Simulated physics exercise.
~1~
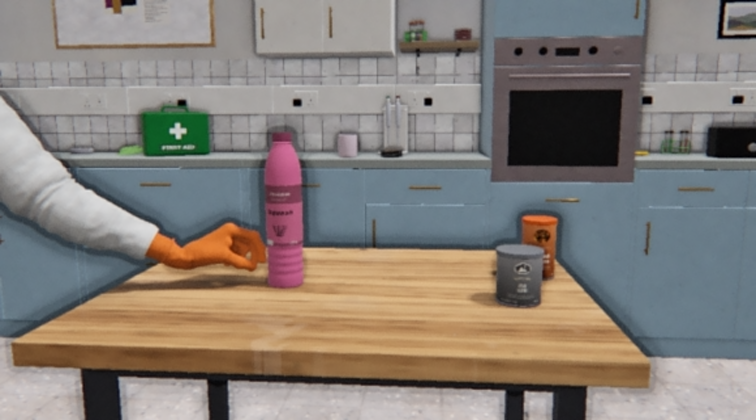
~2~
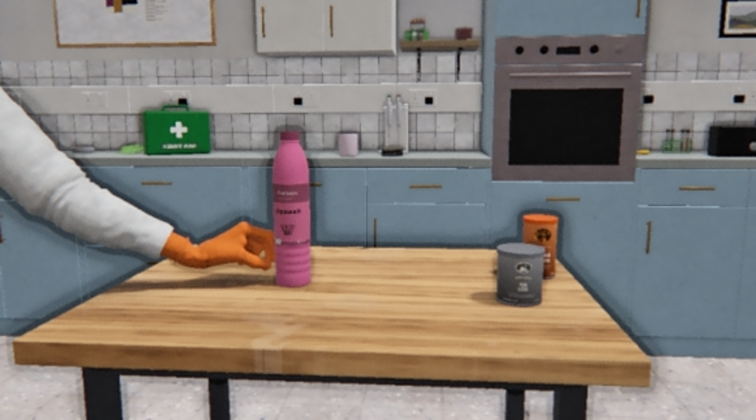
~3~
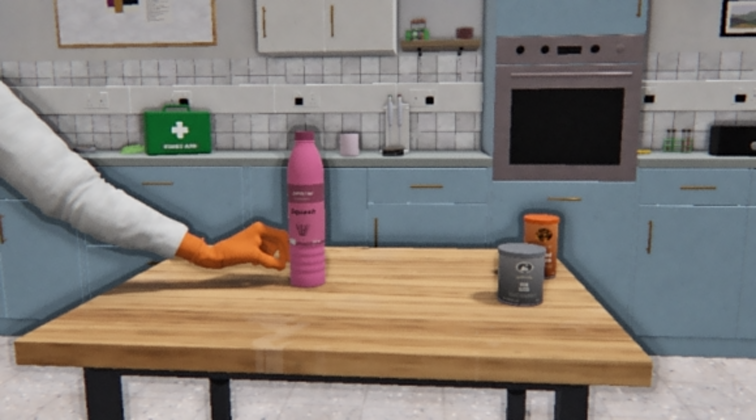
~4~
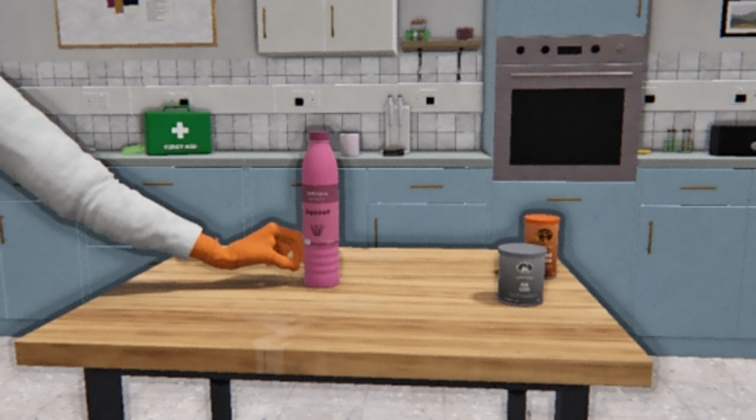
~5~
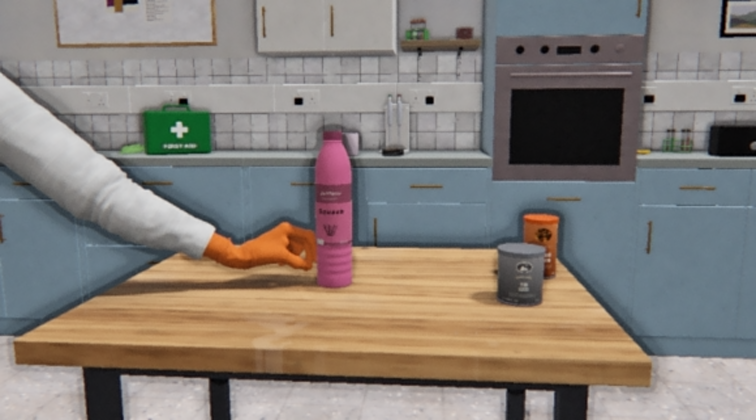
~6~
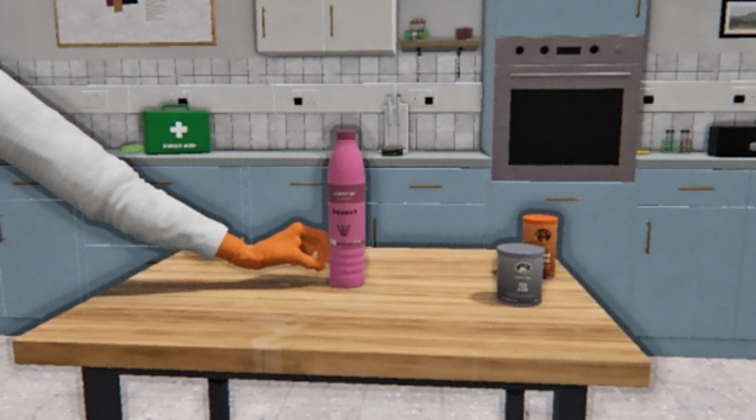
Pink bottle sliding upright to the right across a wooden kitchen table, pushed by an orange-gloved hand, stopping short of two tins.
